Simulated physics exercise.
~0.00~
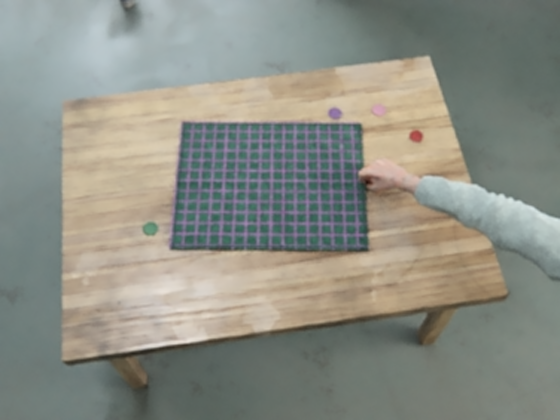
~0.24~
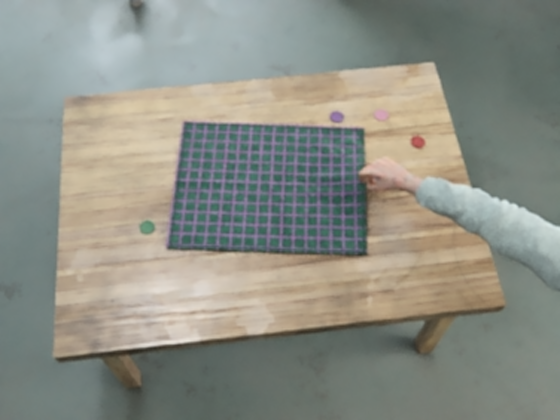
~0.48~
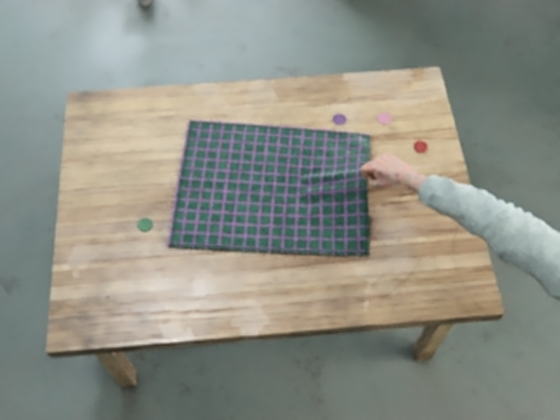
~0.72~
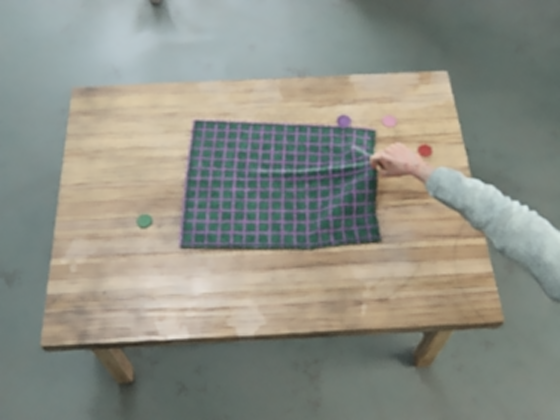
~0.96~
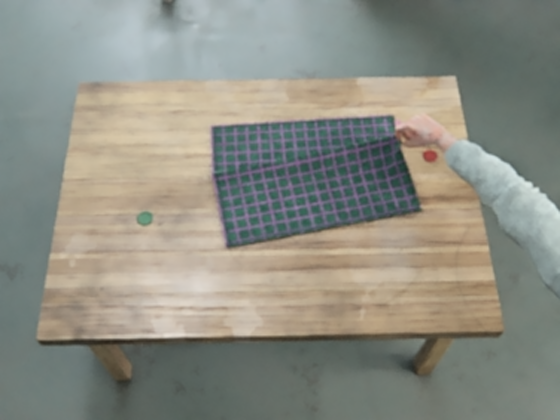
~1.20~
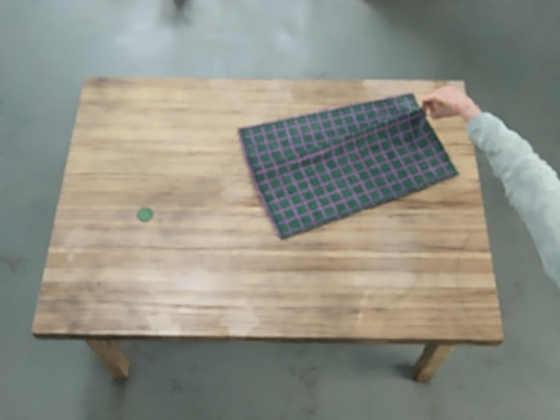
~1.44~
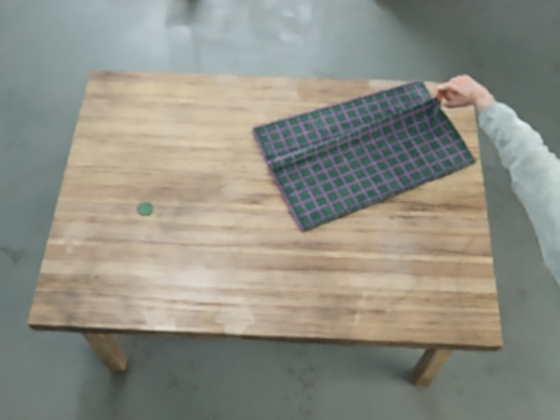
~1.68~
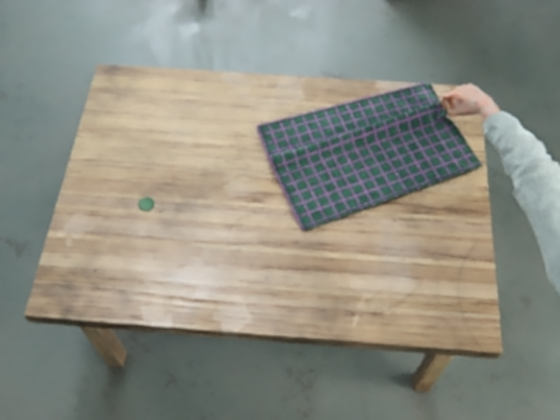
Hand dragging a checked cloth right and up across a wooden table, covering purple, pink and red discs, leaving green uncovered.
